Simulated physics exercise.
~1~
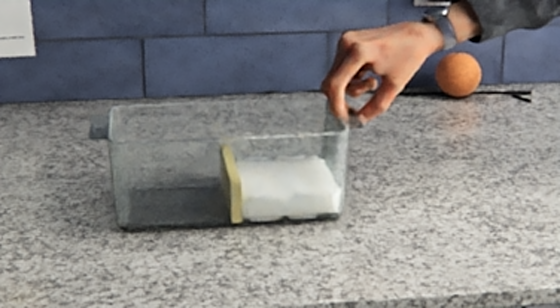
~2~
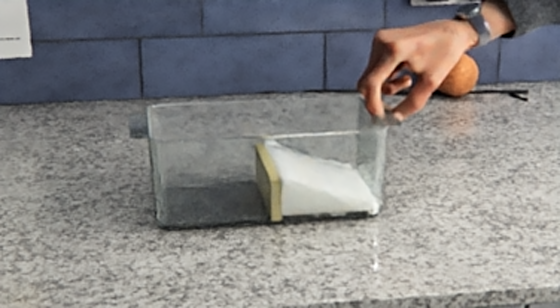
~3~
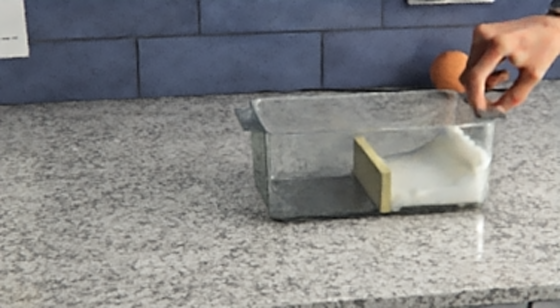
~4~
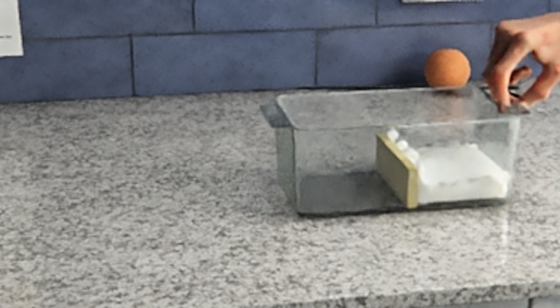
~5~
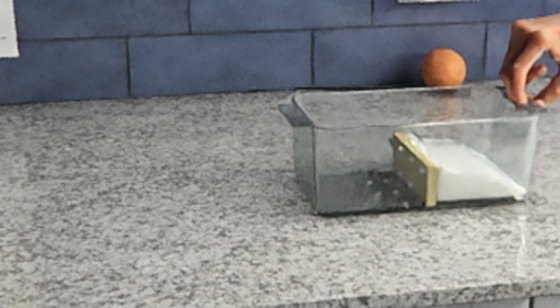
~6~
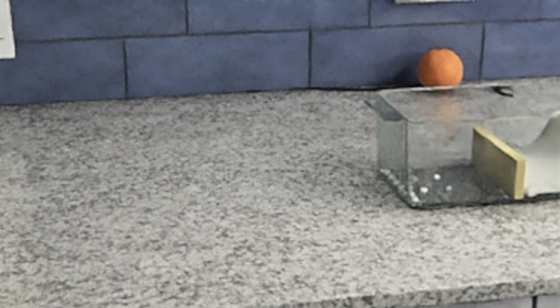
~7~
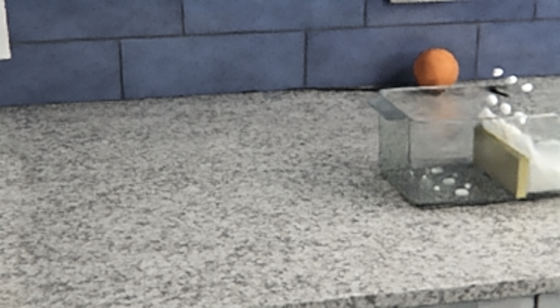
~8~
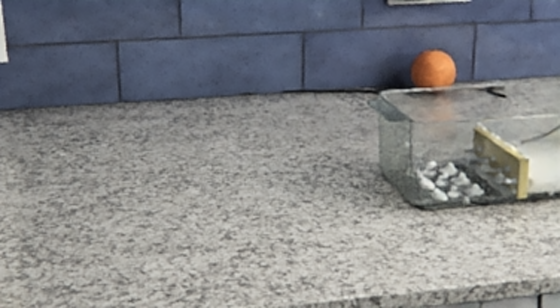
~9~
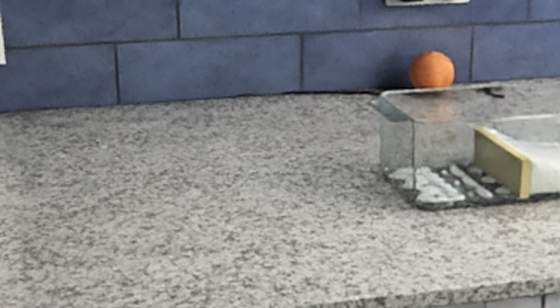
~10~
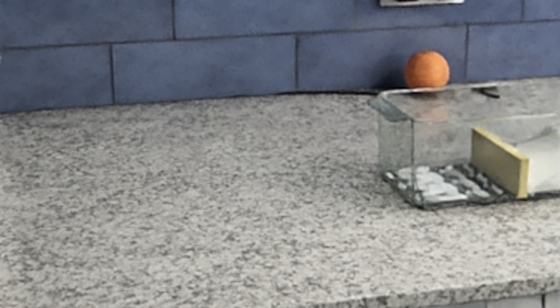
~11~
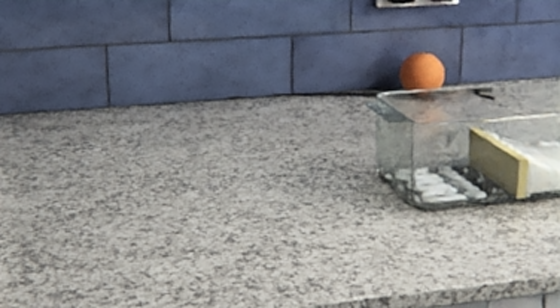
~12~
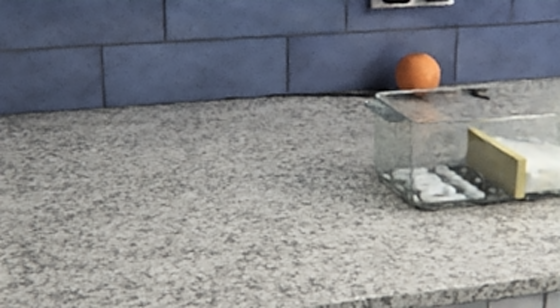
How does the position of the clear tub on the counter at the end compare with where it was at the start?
At the start the whole tub was in view a little left of the middle, and by the end it was farther right, partly cut off by the right edge of the view.
On a speckled kitchen counter, a hand pulled a clear two-part tub to the right in stages, making the milk slosh and some splash over the yellow divider; the tub ended partly out of view, with white patches in its left part.
